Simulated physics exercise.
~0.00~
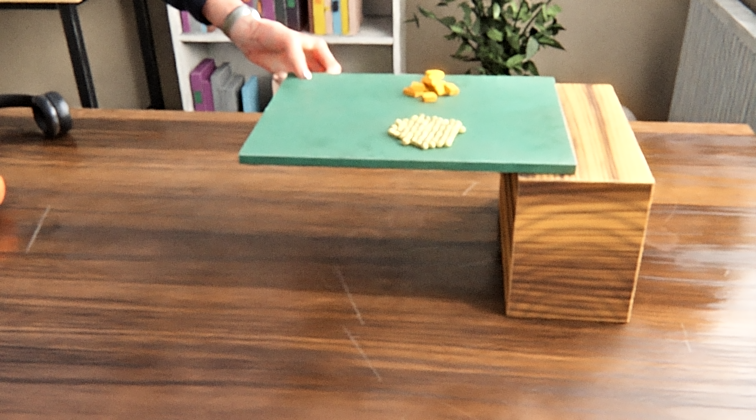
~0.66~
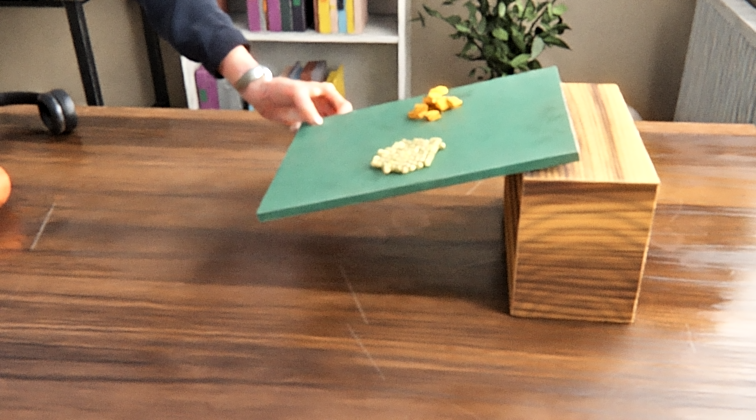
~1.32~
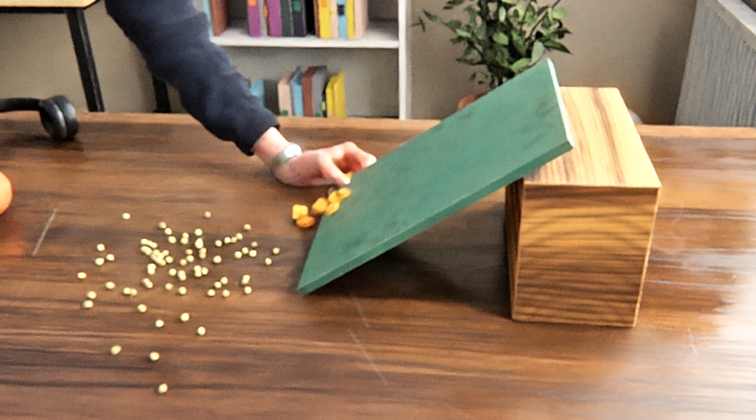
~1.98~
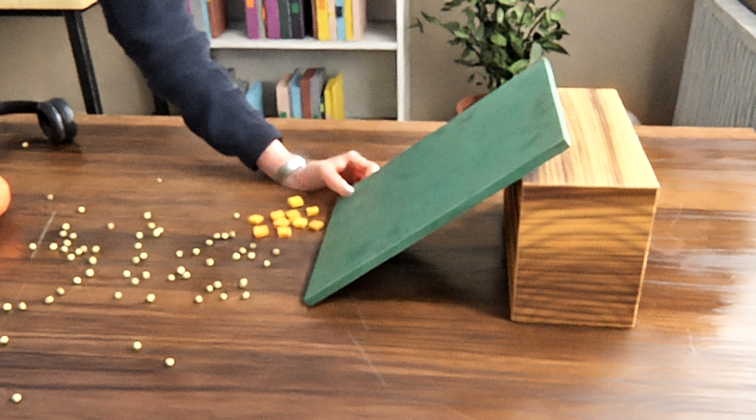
A green board lies with its right end on a striped wooden block on a dark wooden table, seen from the front and slightly above, with a bookshelf and a plant behind. A pile of small pale yellow pieces sits near its front edge, and a smaller heap of orange chunks sits behind. A hand at the left lowers that end, tilting the board while both piles stay on. As it becomes a steep ramp, the pale pieces spill leftward and scatter, and the orange chunks slide off. Finally, the pale pieces lie spread farther across the table, while the orange ones stay clustered near the board's foot.
